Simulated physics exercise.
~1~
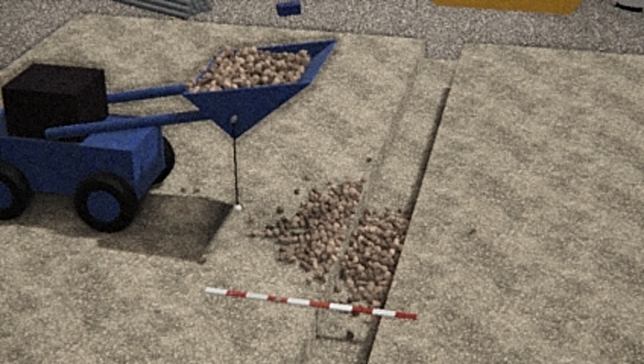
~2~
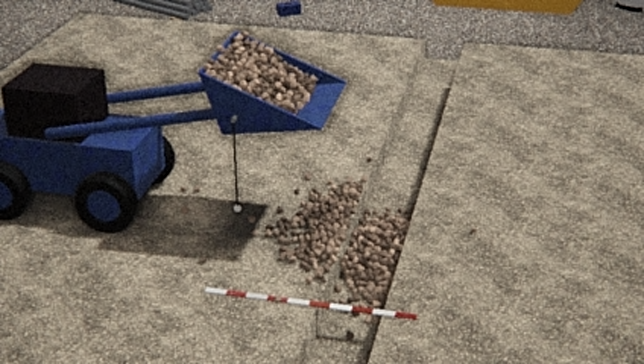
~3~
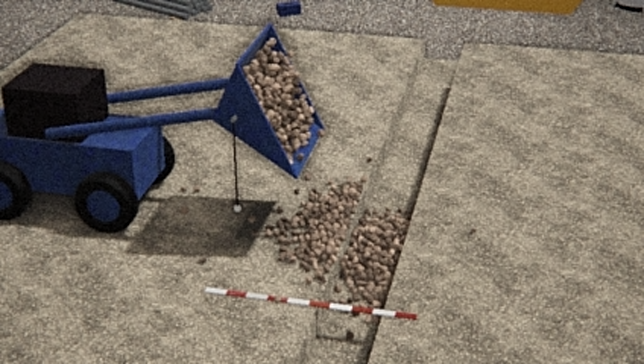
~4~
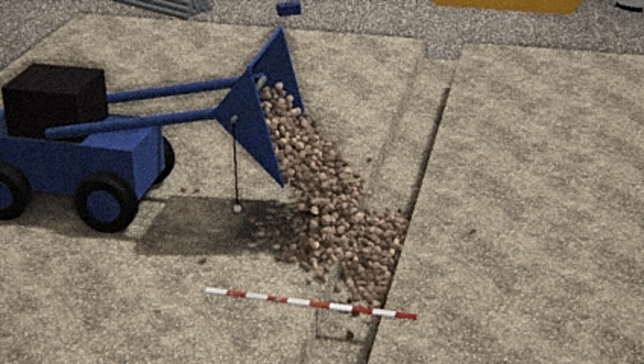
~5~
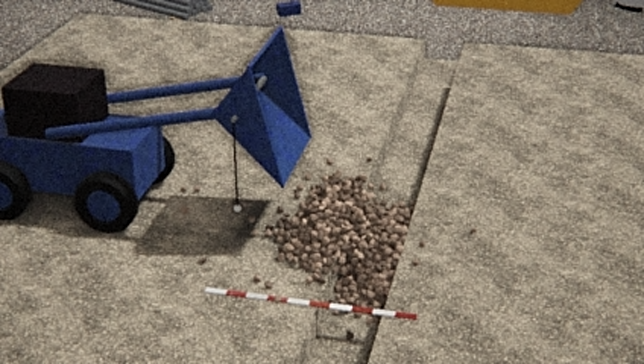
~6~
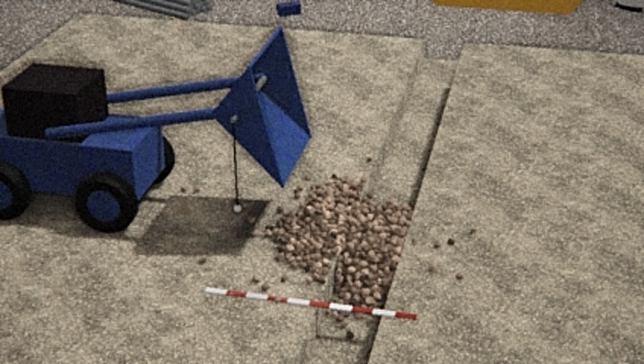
To begin with, a blue wheeled loader on the left holds a raised bucket full of brown stones, while an earlier heap lies loose ahead of it, partly over a narrow trench, near a red and white striped staff. The bucket tips forward to the right, its stones staying inside at first. As it tilts more steeply, the stones slide over the lip and pour onto the heap. The bucket empties and stays tipped, and a few stones scatter past the trench. Finally, the heap settles, spread over the near ground and into the trench.
